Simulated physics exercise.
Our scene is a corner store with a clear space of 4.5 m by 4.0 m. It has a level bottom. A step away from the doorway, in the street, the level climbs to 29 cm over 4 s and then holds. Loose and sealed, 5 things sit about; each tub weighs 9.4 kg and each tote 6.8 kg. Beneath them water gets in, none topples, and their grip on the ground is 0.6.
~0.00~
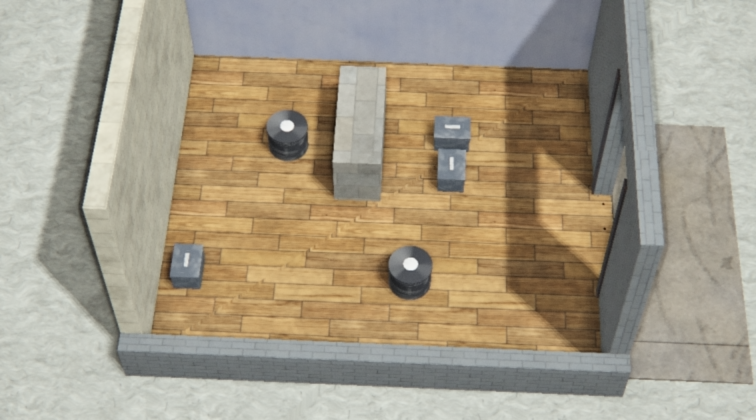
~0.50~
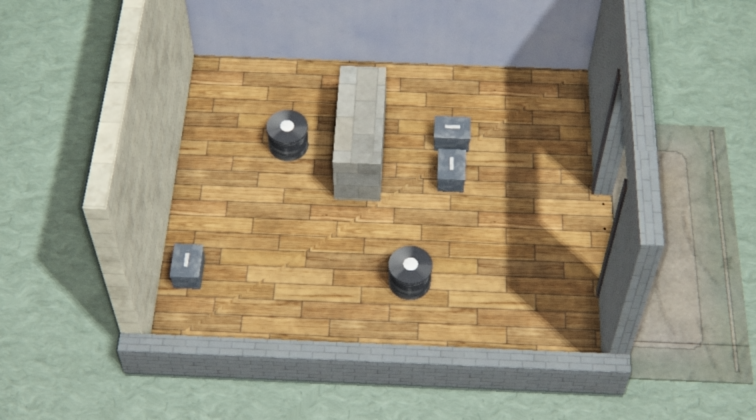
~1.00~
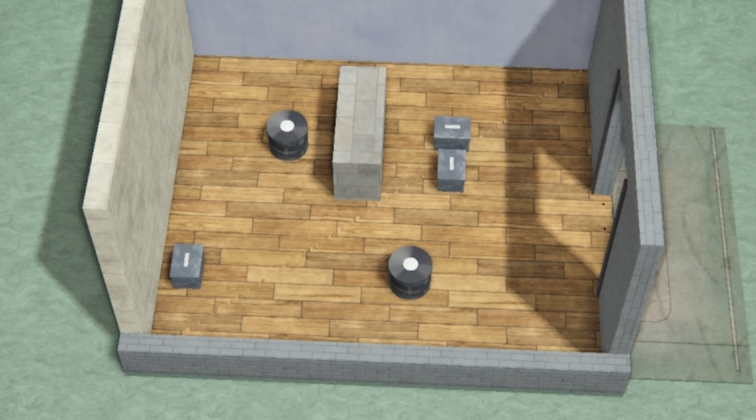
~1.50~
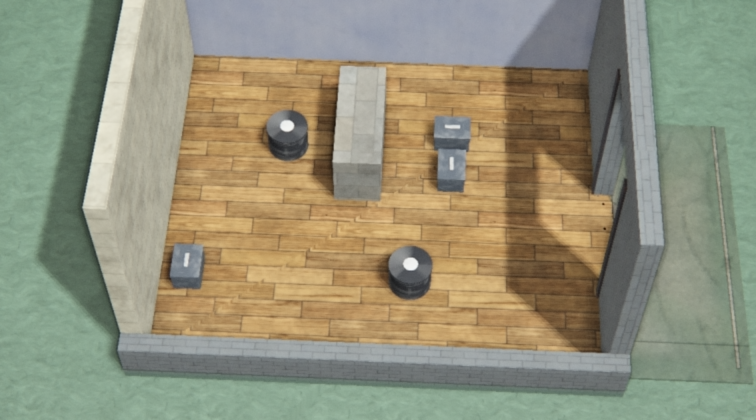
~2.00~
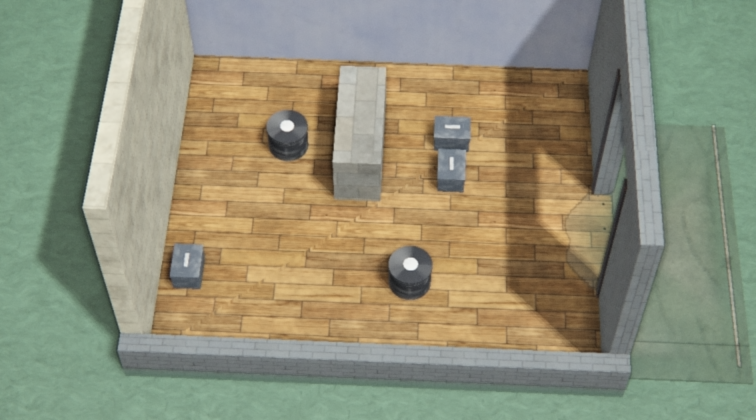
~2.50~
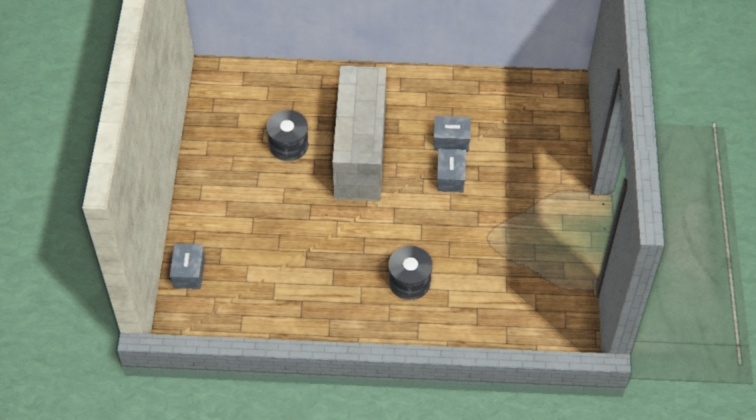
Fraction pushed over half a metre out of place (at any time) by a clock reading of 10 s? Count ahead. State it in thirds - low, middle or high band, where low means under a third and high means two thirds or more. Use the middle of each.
High band.
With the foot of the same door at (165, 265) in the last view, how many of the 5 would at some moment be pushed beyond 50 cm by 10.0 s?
Result: 2 of them.
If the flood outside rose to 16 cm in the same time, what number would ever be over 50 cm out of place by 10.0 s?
In that case the number is 1.
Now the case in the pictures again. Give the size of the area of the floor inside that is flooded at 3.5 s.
At that time the wet patch spans about 4.5 m2.
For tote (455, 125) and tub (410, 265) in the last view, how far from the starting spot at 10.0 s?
They sit 80 cm and 250 cm away, in the order given.
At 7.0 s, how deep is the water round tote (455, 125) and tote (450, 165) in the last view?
First about 6 cm, second about 4 cm.
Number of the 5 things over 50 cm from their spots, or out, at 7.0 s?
3.
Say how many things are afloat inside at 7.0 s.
The count is 3.
After 3.5 s 0 of 5 are over 50 cm from their spots; 0 afloat.
After 4.5 s 1 of 5 are over 50 cm from their spots; 1 afloat.
After 7.0 s 3 of 5 are over 50 cm from their spots; 3 afloat.
After 10.0 s 5 of 5 are over 50 cm from their spots, and 5 have been at some point; 5 afloat.
